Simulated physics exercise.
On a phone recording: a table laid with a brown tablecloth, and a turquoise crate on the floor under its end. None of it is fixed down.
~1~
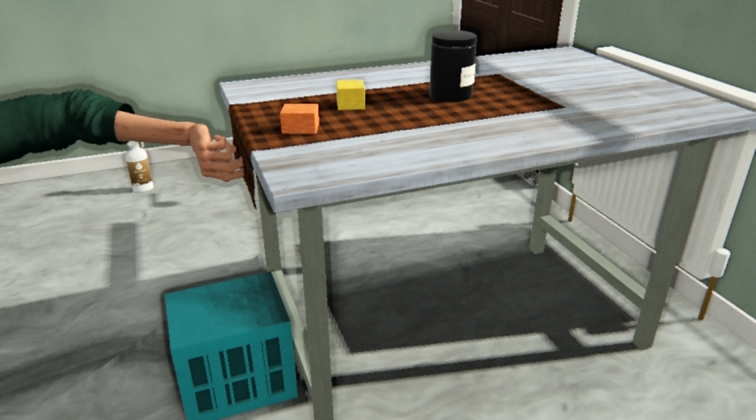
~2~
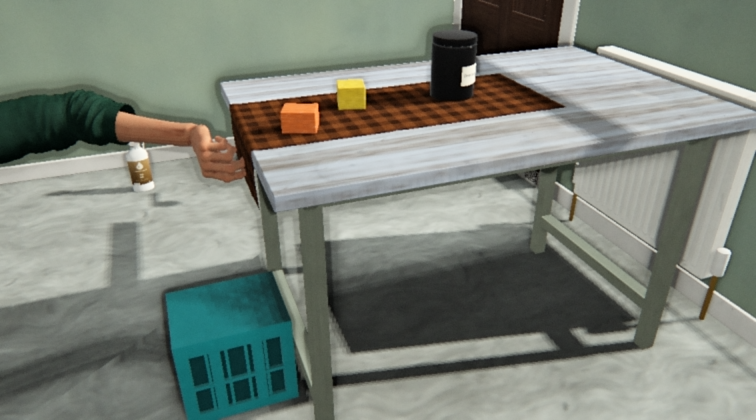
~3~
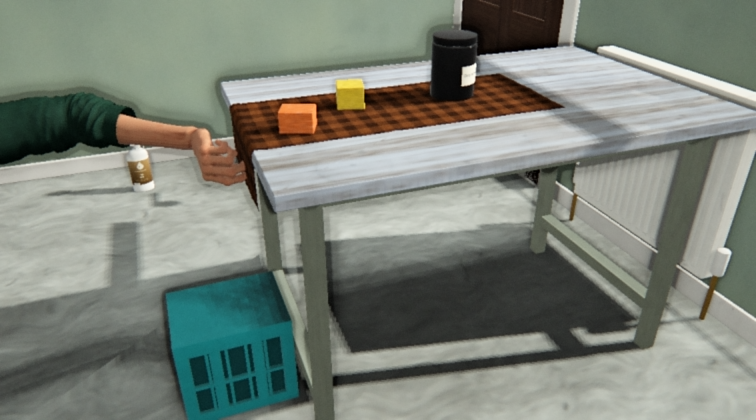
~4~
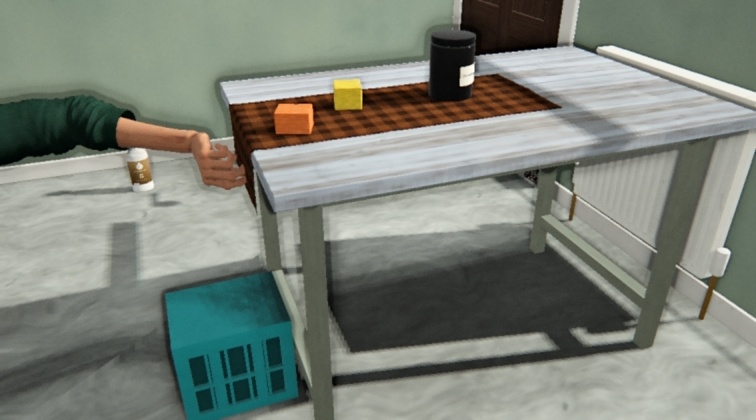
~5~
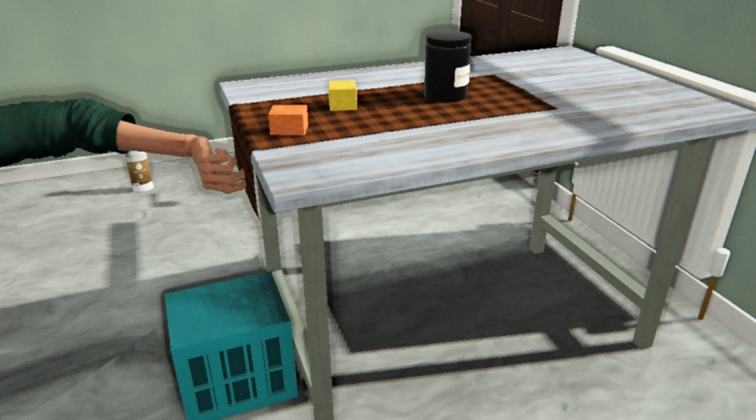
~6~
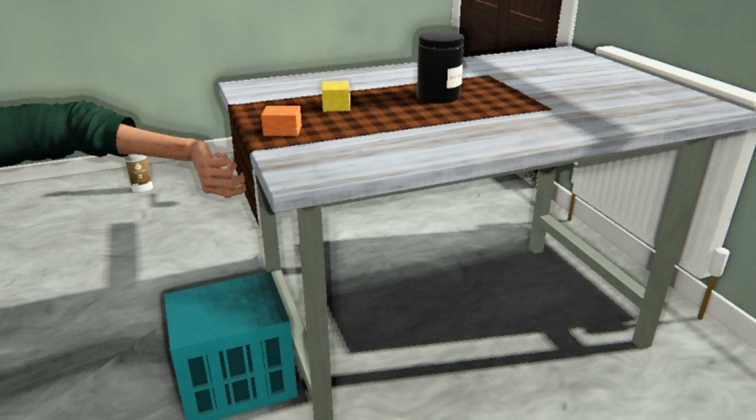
Brown checked tablecloth sliding slowly left over a table's end beside a person's hand, carrying orange and yellow blocks and black canister.
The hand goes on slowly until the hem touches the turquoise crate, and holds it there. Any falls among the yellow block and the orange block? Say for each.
Yellow block: Falls; orange block: Falls.
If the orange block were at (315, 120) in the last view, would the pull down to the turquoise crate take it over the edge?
Placed so, it goes over the edge.
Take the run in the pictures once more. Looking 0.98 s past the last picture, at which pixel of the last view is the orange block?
You'd spot it somewhere around (179, 297).
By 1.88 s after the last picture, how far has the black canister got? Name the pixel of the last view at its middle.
At that time its middle is at (319, 81) in the last view.
Then, 0.98 s after the last picture, hem going down; yellow block carried along near (271, 104); orange block down below near (179, 297).
Then, 1.88 s after the last picture, hem on the crate; yellow block down below near (169, 270); orange block down below near (179, 297).
At rest, hem on the crate; yellow block down below near (169, 270); orange block down below near (179, 297). The yellow block falls off and the orange block goes over the edge.
